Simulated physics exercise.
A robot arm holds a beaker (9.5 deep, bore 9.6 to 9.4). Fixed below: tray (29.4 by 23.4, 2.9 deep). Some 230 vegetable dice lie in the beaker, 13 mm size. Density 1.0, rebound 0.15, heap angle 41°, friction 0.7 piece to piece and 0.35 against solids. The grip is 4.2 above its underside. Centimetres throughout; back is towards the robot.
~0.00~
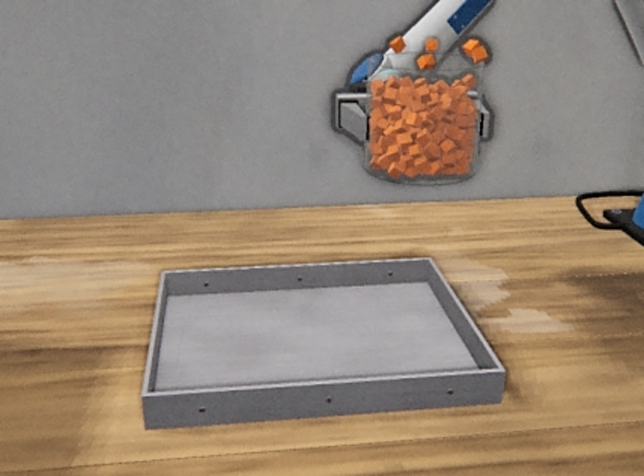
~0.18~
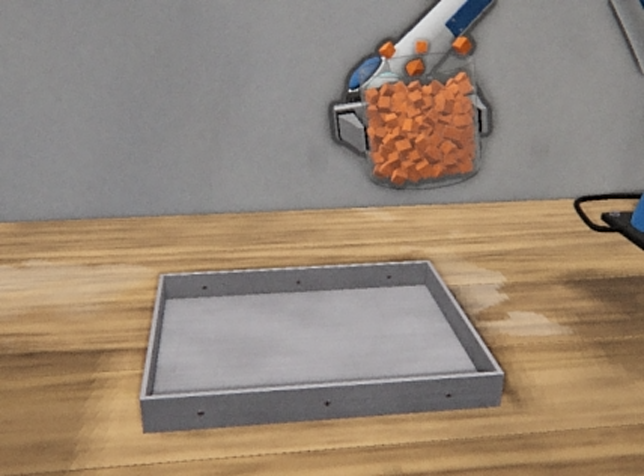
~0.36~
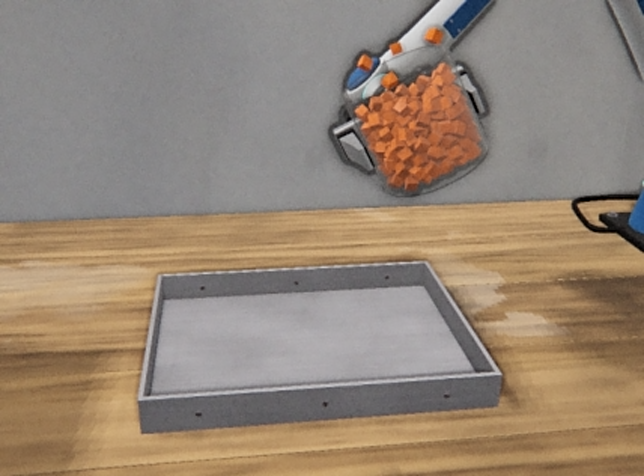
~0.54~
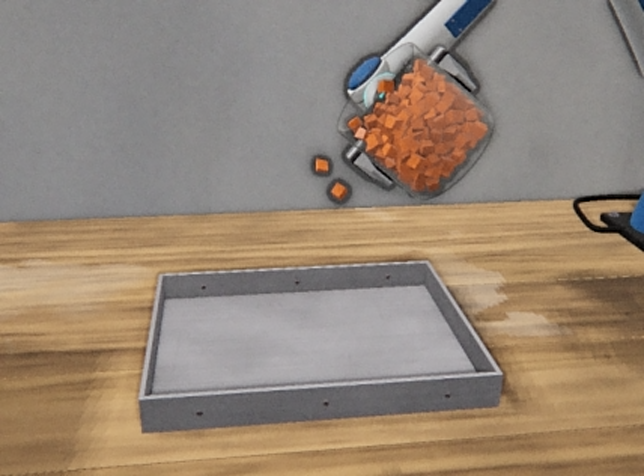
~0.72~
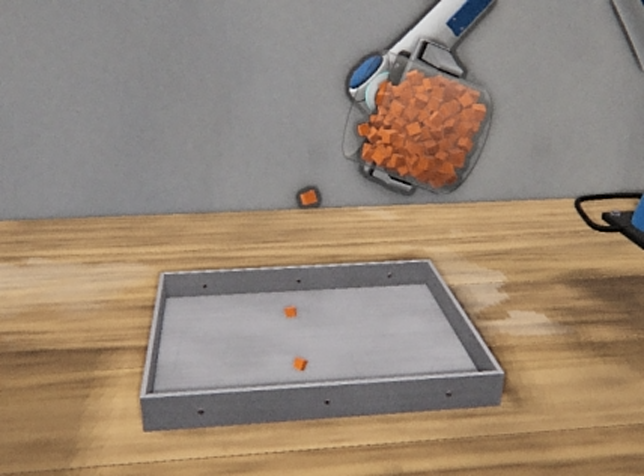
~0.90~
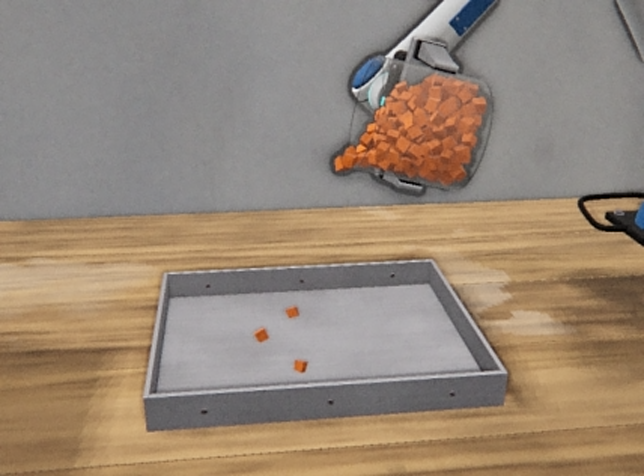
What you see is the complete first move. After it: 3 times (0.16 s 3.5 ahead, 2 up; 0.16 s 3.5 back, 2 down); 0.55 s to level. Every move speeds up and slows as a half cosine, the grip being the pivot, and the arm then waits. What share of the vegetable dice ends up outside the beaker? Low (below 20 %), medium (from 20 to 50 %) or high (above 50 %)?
Outside the beaker the share is medium, from 20 to 50 %.
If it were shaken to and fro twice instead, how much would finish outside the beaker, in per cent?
In that case some 25 per cent.
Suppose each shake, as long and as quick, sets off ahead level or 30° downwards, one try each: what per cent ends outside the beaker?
About 25 and 10 per cent.
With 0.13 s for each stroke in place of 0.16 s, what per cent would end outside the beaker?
Then about 60 per cent.
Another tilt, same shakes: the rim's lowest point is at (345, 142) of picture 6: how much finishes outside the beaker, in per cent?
About 10 per cent.
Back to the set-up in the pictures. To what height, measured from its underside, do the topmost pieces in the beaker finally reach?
Roughly 9.0 cm.
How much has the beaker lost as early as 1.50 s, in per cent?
Near 20 per cent so far.
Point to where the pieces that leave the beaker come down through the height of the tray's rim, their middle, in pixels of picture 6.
Near (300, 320).
By 1.50 s, tilted 76° forward, highest piece 24 above the table; 182 in the beaker, 34 in the tray, 15 in flight or on a rim.
By 2.11 s, tilted 44° forward, highest piece 24 above the table; 148 in the beaker, 83 in the tray.
By 2.61 s, level, highest piece 26 above the table; 148 in the beaker, 83 in the tray.
By 3.66 s, level, highest piece 26 above the table; 148 in the beaker, 83 in the tray.
Final count, 148 in the beaker, 83 in the tray. That is 36 % outside the beaker.
